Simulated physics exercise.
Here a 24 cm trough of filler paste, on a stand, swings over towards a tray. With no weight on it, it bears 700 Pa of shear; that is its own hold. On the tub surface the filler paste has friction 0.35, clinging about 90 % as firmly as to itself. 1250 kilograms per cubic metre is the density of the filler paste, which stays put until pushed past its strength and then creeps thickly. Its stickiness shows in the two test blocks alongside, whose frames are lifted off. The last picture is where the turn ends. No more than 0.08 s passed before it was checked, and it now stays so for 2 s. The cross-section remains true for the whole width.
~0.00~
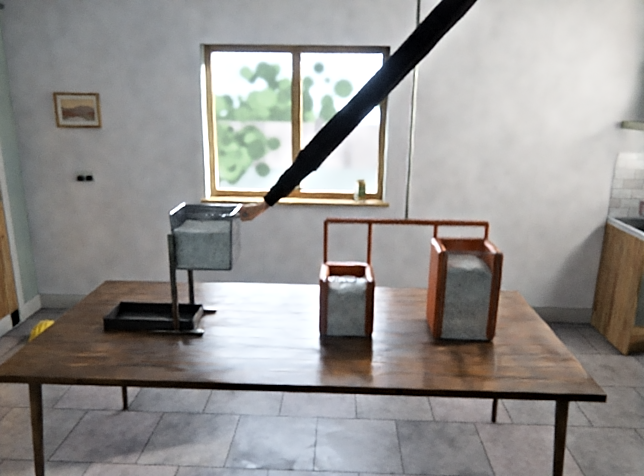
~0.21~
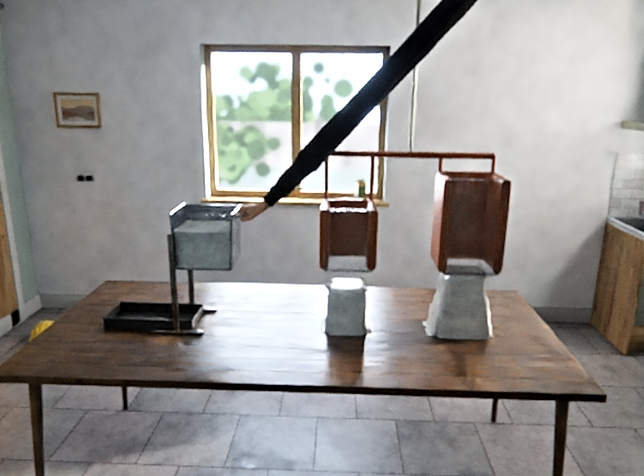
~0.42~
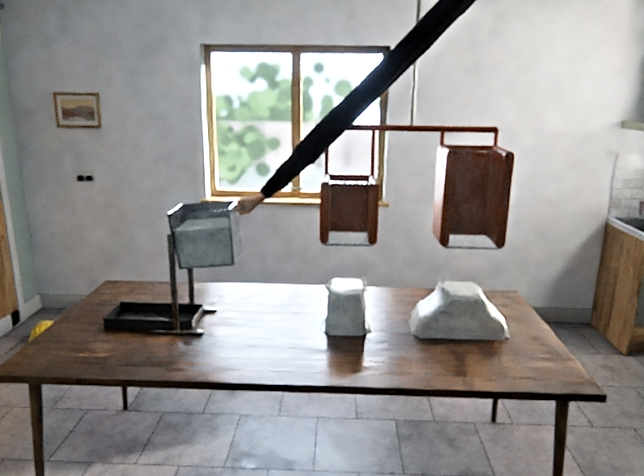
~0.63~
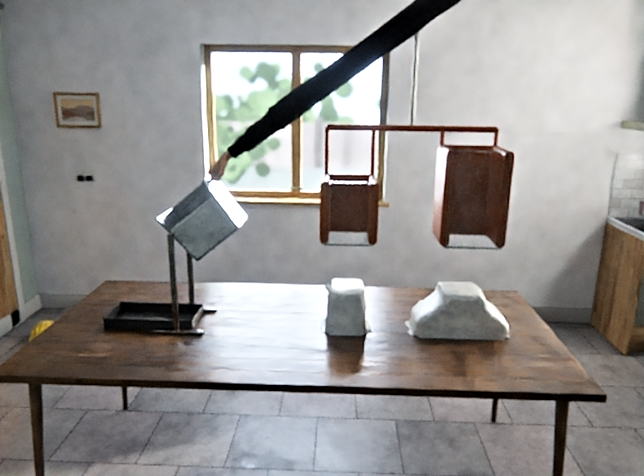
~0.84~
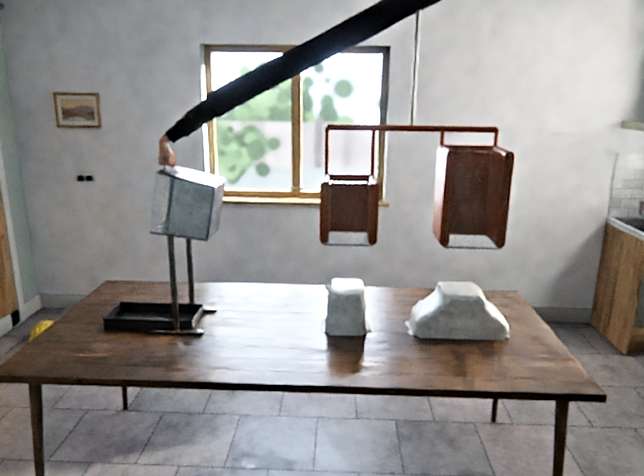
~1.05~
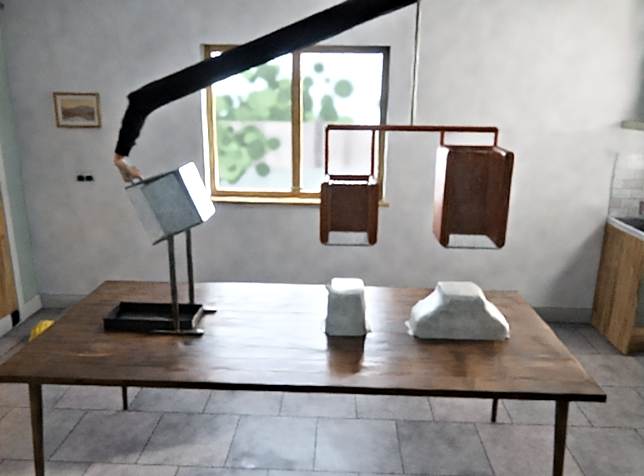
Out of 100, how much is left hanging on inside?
Around 0 out of 100.
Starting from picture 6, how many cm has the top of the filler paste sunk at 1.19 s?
Roughly 7 cm.
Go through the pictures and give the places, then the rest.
The first picture shows handle-side rim at (231, 215), tilt 0 degrees; top of the filler paste at (187, 231); blocks stand 22 cm, 33 cm (left to right).
The second picture shows handle-side rim at (231, 215), tilt 0 degrees; top of the filler paste at (187, 231); blocks stand 21 cm, 30 cm (left to right).
The third picture shows handle-side rim at (228, 210), tilt 6 degrees; top of the filler paste at (225, 227); blocks stand 21 cm, 22 cm (left to right).
The fourth picture shows handle-side rim at (201, 182), tilt 39 degrees; top of the filler paste at (211, 199); blocks stand 21 cm, 21 cm (left to right).
The fifth picture shows handle-side rim at (157, 174), tilt 80 degrees; top of the filler paste at (178, 180); blocks stand 21 cm, 21 cm (left to right).
The sixth picture shows handle-side rim at (126, 189), tilt 112 degrees; top of the filler paste at (174, 175); blocks stand 21 cm, 21 cm (left to right).
After 1.19 s, the tub is at 112 degrees and holds 91 %.
After 1.36 s, the tub is at 112 degrees and holds 34 %.
After 1.53 s, the tub is at 112 degrees and holds 11 %.
After 1.70 s, the tub is at 112 degrees and holds 0 %.
After 3.05 s, at the end, the tub is at 112 degrees and holds 0 %.
